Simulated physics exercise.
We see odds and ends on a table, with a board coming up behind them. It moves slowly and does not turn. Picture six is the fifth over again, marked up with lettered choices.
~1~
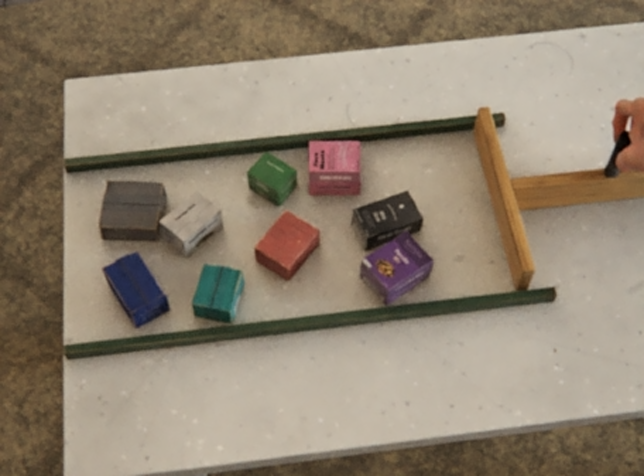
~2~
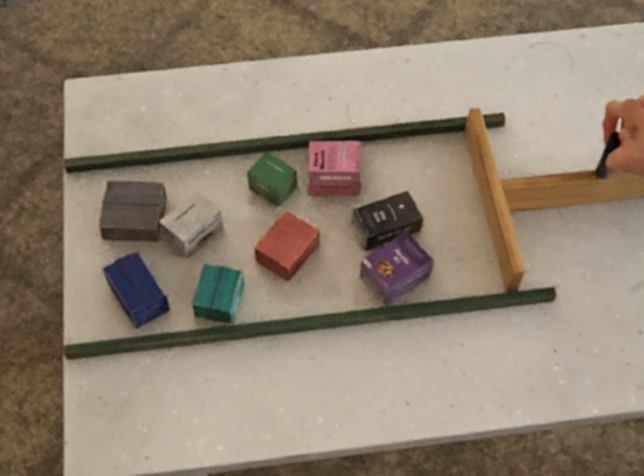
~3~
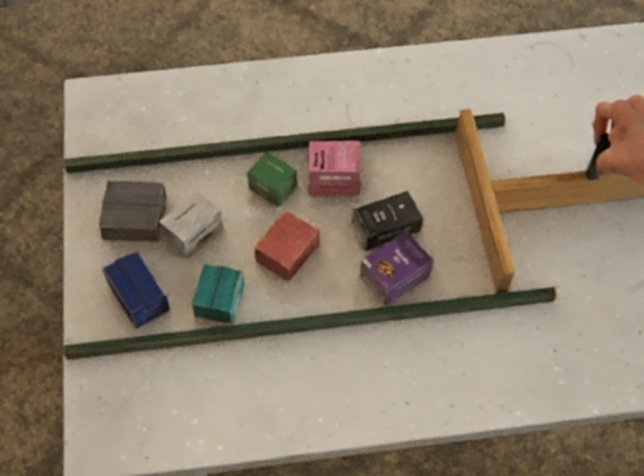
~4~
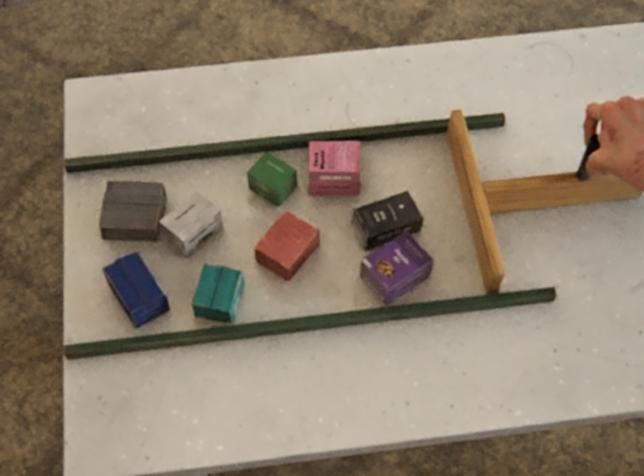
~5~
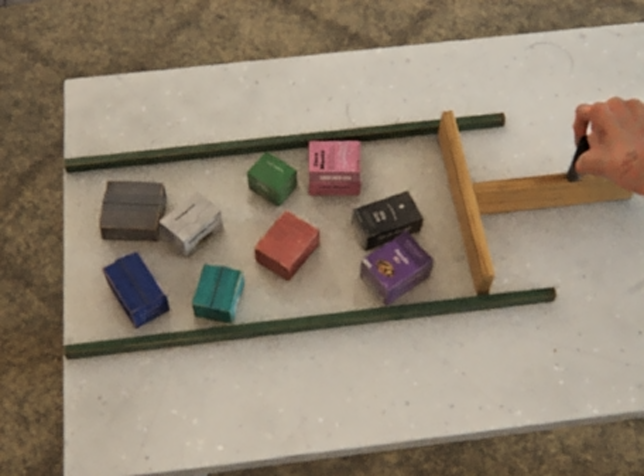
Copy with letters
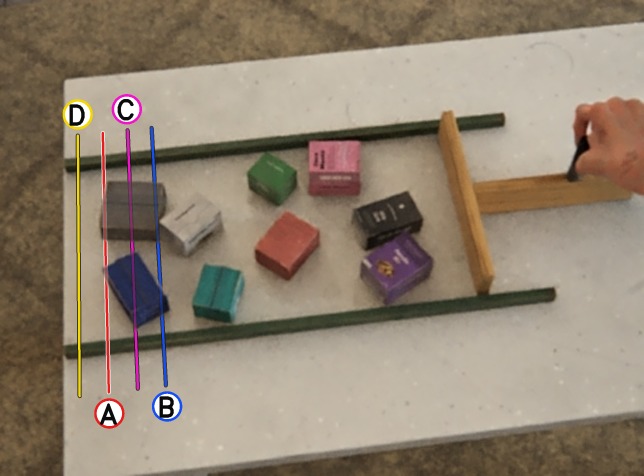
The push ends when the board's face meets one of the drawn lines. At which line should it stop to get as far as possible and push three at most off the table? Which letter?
Up to line B.
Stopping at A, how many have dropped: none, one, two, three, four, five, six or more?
By then, six or more.
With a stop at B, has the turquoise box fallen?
By then, no.
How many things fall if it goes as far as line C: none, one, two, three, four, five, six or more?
In all, six or more.
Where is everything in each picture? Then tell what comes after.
The first frame shows white packet (193, 224); green box (273, 179); turquoise box (218, 294).
The second frame shows board (496, 185); black box (387, 221).
The third frame shows board (486, 187); grey box (133, 211).
The fourth frame shows board (477, 188); red block (287, 245).
The fifth frame shows board (467, 189); white packet (193, 224); green box (273, 179); turquoise box (218, 294).
On the copy, A at (106, 252); B at (158, 247); C at (132, 249); D at (79, 255).
On B. First, board (357, 201); pink box (316, 172); green box (264, 180).
Then, board (245, 213); grey box (107, 197); blue box (117, 291).
Finally, board (158, 223); blue box over the edge; white packet over the edge; three fallen.
By contrast, A drops six; C drops six; D drops nine.
